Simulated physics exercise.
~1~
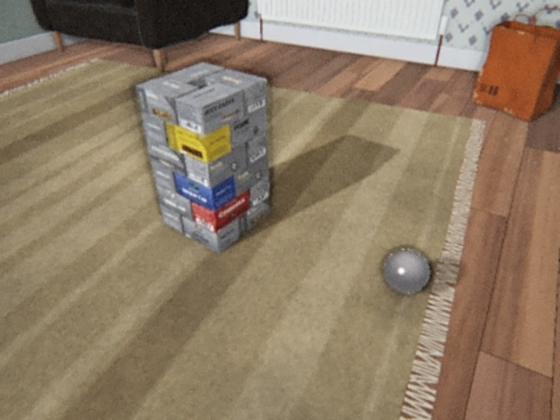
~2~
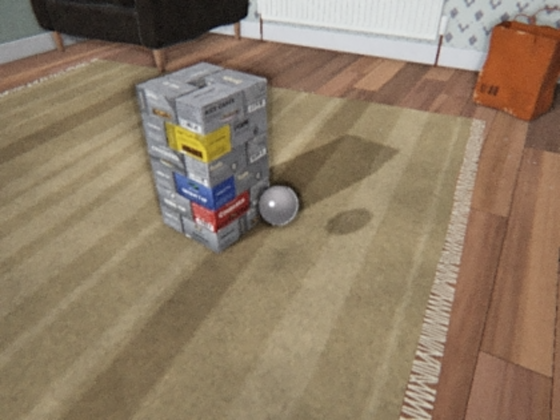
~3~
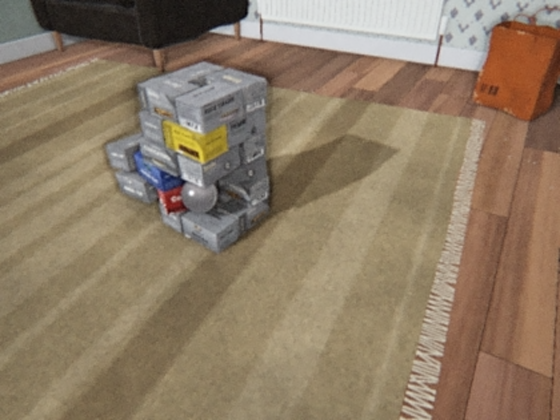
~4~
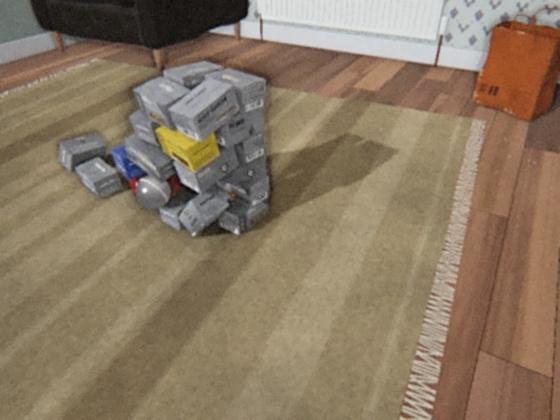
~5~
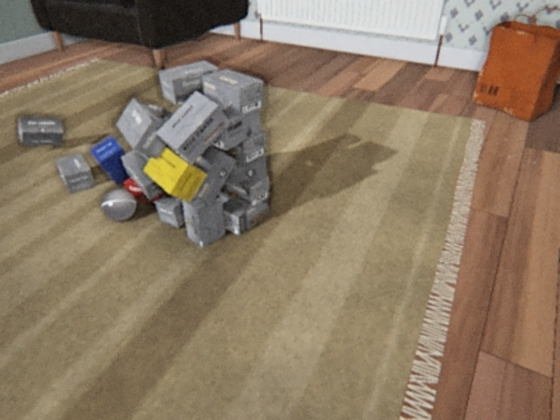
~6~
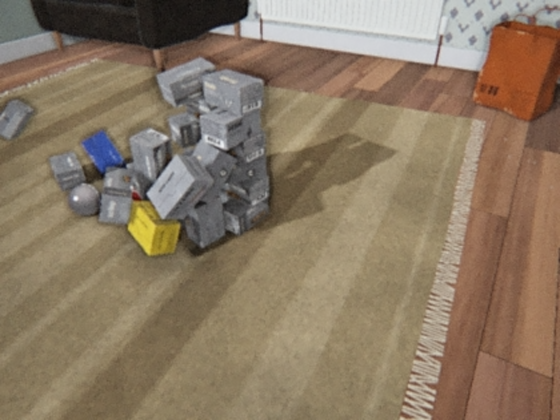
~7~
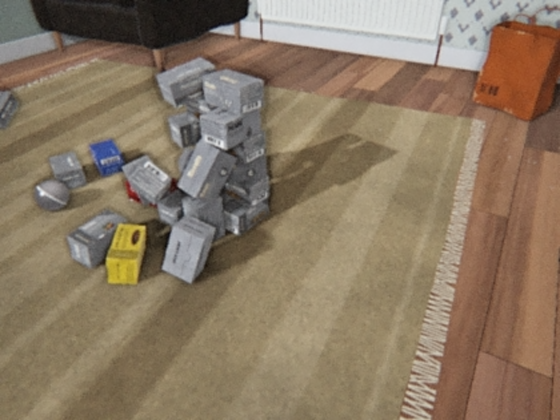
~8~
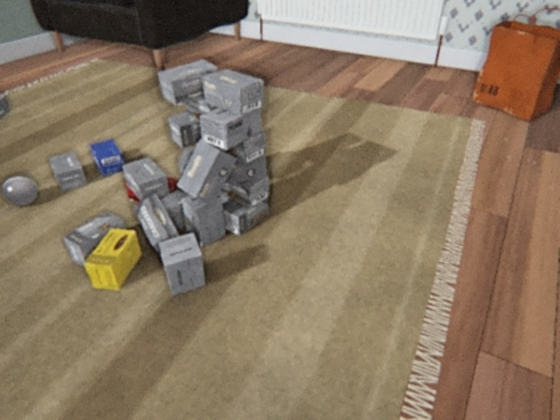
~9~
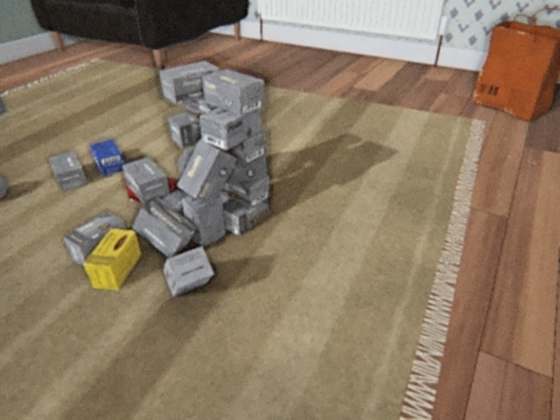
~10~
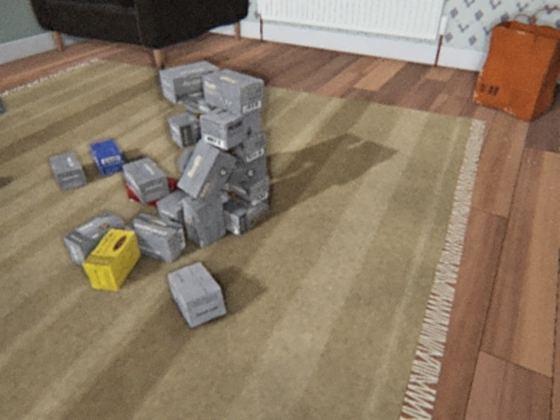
We see a steel ball fly leftward into a tower of grey, yellow, blue and red packets on a striped rug, bursting through its lower part; packets spill left and forward, the ball rolls out of view, and a partial stack remains standing beside the scattered yellow and blue packets.
